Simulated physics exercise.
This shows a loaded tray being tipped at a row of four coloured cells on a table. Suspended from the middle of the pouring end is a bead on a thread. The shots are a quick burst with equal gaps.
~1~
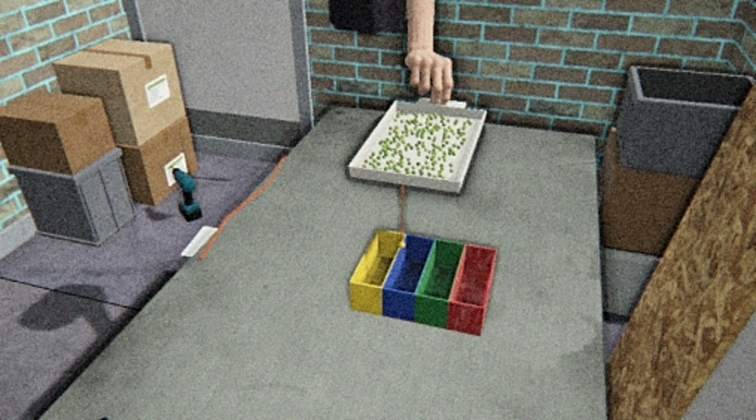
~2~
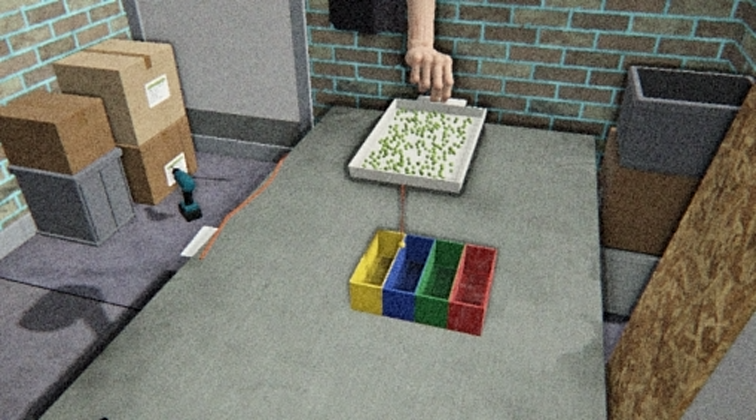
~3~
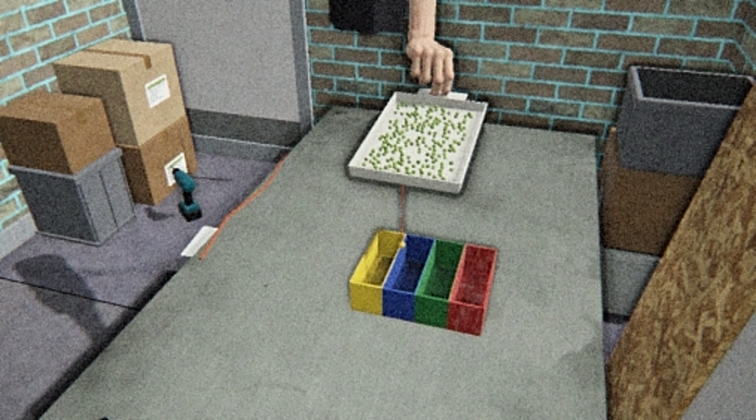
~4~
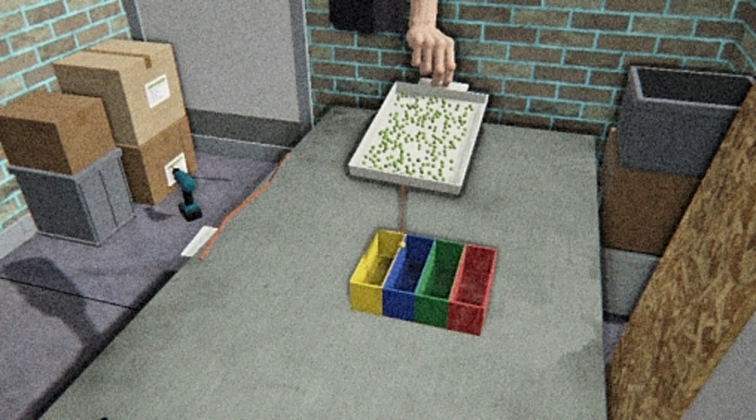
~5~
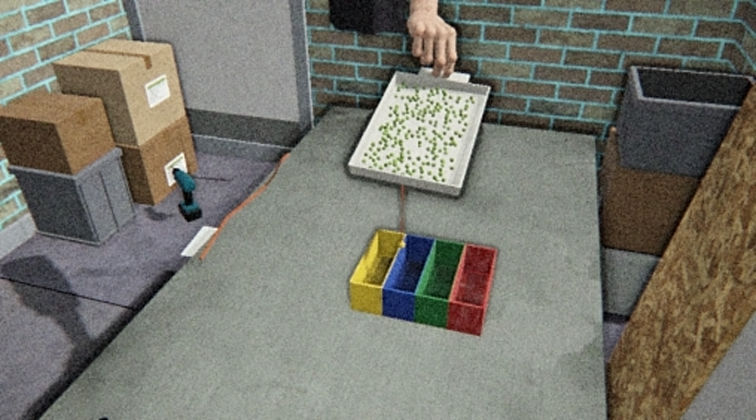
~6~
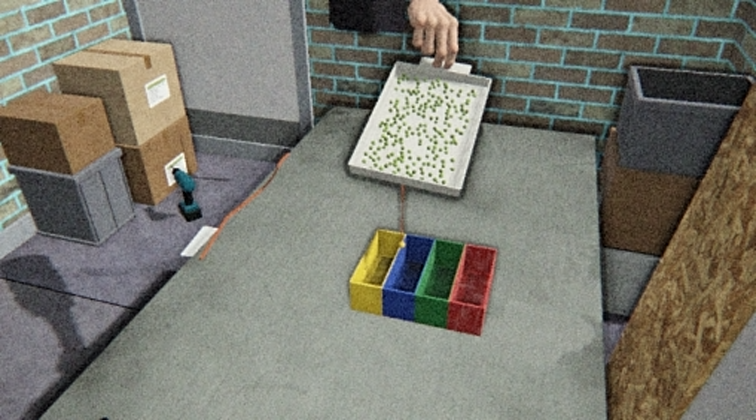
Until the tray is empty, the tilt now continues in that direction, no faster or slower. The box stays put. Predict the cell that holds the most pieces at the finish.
I predict the green cell.
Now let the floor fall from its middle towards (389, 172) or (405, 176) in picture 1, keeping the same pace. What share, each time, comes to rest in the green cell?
Roughly 0 per cent, and 10 per cent.
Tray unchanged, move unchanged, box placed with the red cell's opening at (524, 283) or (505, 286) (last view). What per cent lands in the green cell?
0 per cent the first time, 10 per cent the second time.
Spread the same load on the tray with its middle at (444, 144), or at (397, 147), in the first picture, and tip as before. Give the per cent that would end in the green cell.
It would be 80 in a hundred, and then 60 in a hundred.
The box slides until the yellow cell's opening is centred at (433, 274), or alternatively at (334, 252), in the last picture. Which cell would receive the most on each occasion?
The answer is the cell in yellow for the first try and the red cell for the second.
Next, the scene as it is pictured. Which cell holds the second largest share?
Next after the leader comes that blue cell.
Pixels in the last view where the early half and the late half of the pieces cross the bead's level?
About (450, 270), and after that about (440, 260).
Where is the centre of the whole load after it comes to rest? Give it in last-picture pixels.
Resting centre, last picture - approx. (432, 302).
Soon, tray tipped steeply; most on the tray; a small part in the green cell; a stray few in the red cell; a stray few in the blue cell; a stray few falling or outside the box.
A while on, tray tipped past a quarter turn; about two thirds on the tray; a small part in the green cell; a small part in the red cell; a stray few in the blue cell; about a quarter falling or outside the box.
Towards the end, tray tipped past a quarter turn; about two thirds in the green cell; about a quarter in the blue cell; a small part in the red cell; a small part in the yellow cell; a stray few falling or outside the box.
Finally, tray tipped past a quarter turn; about two thirds in the green cell; about a quarter in the blue cell; a small part in the red cell; a small part in the yellow cell; a stray few outside the box.
